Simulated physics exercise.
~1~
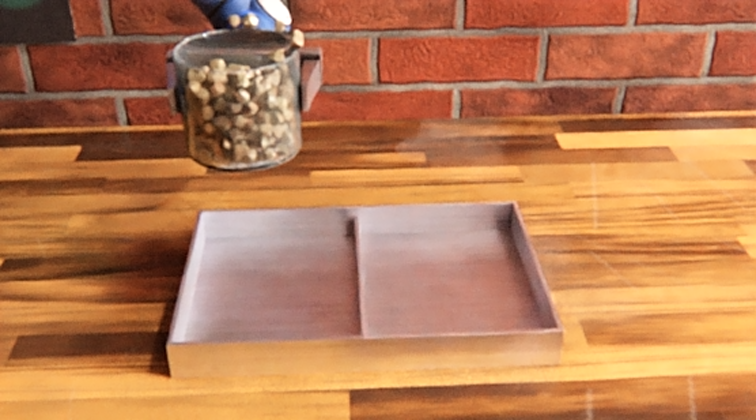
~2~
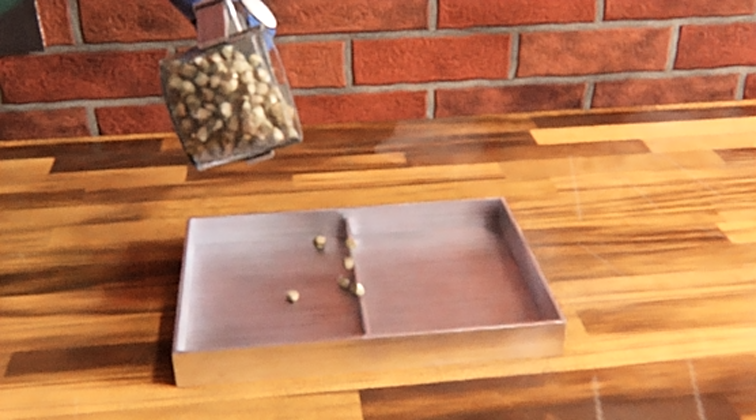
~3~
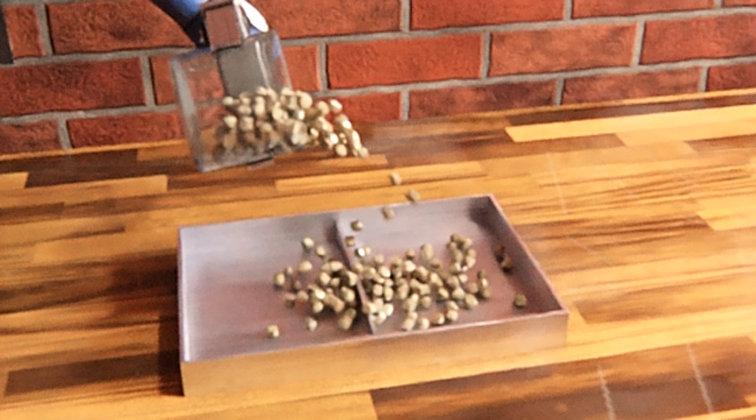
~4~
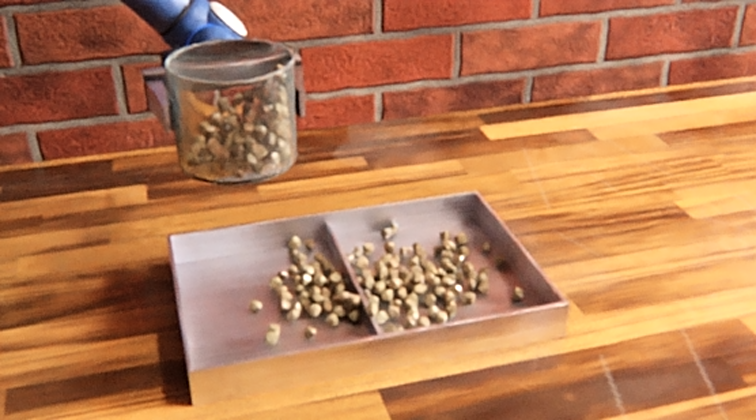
A clear tumbler tips small pebbles across both sides of a divided tray, then rights itself.
